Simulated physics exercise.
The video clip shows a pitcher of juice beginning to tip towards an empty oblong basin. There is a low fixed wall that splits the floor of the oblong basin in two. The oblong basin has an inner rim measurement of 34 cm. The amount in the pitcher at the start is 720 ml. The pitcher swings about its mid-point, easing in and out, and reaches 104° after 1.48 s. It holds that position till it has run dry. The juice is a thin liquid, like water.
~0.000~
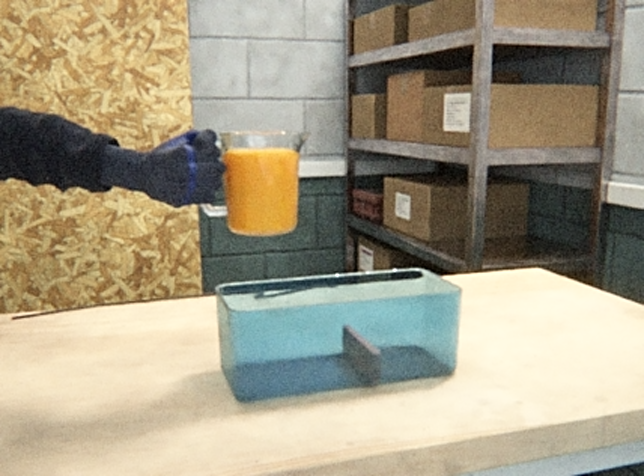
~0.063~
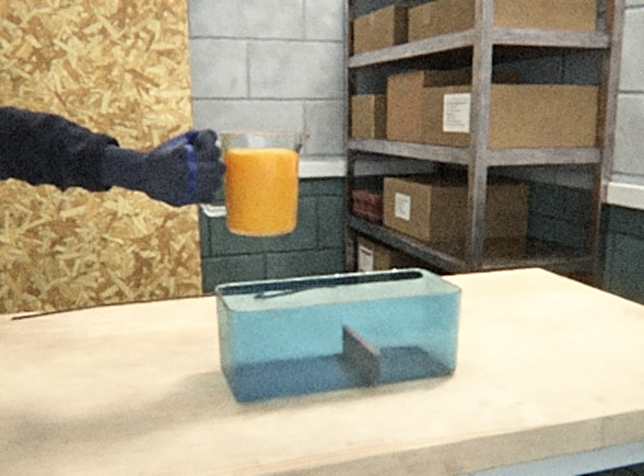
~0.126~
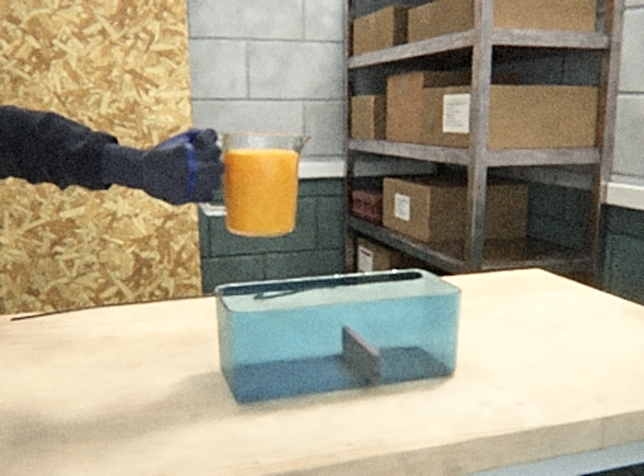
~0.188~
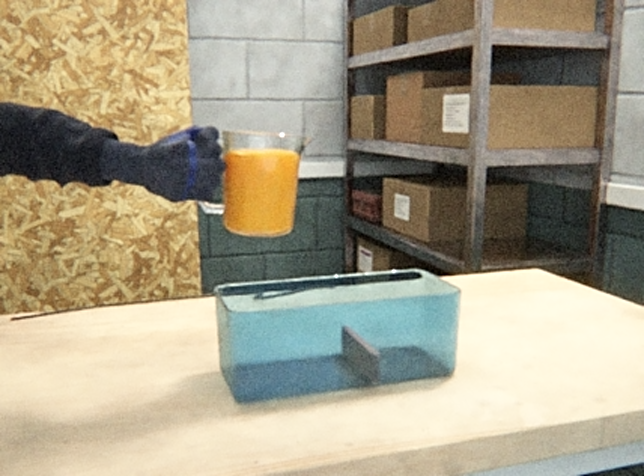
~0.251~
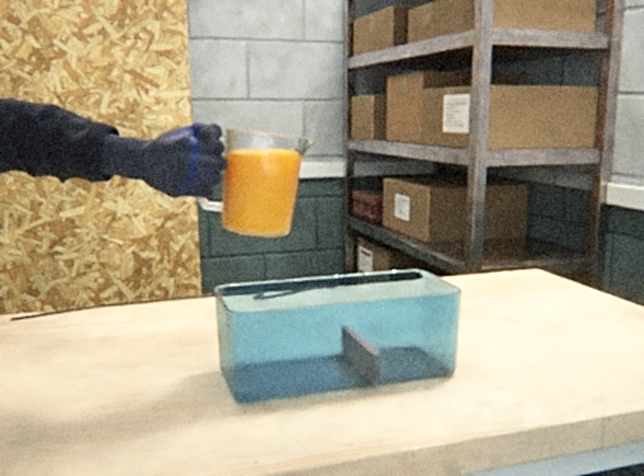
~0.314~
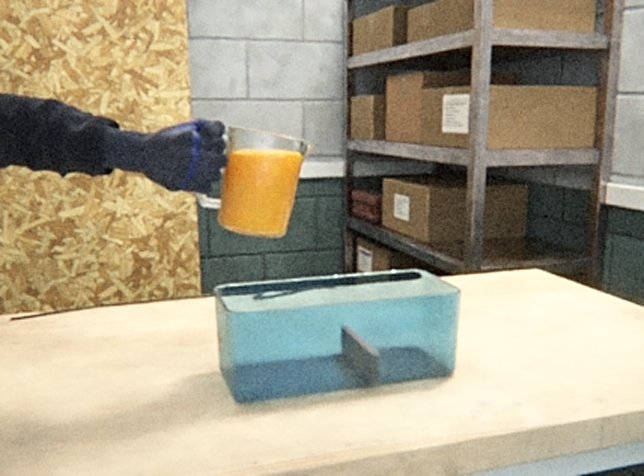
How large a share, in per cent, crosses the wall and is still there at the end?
A share of about 64 per cent.
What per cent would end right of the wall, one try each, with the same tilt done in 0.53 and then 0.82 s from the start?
Result: 50 per cent, then 55 per cent.
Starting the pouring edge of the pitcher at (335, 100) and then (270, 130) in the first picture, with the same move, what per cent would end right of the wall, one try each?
Respectively 90 and 5 %.
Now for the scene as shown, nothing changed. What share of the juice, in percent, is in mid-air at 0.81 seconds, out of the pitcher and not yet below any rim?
Roughly 12 %.
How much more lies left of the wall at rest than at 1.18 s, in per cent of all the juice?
Close to 30% of the whole.
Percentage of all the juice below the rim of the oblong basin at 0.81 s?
About 3 per cent.
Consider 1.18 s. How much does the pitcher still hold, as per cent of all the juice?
About 36 per cent.
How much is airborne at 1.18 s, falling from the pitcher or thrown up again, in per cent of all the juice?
I'd put it at about 20 per cent of the liquid.
After 0.81 s the tilt is 60° and 86 per cent is still to pour, 0 is left of the wall and 2 right of it.
After 1.18 s the tilt is 94° and 35 per cent is still to pour, 5 is left of the wall and 39 right of it.
After 1.56 s the tilt is 104° and 3 per cent is still to pour, 29 is left of the wall and 64 right of it.
After 1.98 s the tilt is 104° and 0 per cent is still to pour, 35 is left of the wall and 64 right of it.
In the end 35 per cent lies left of the wall, 64 right of it and 1 outside.
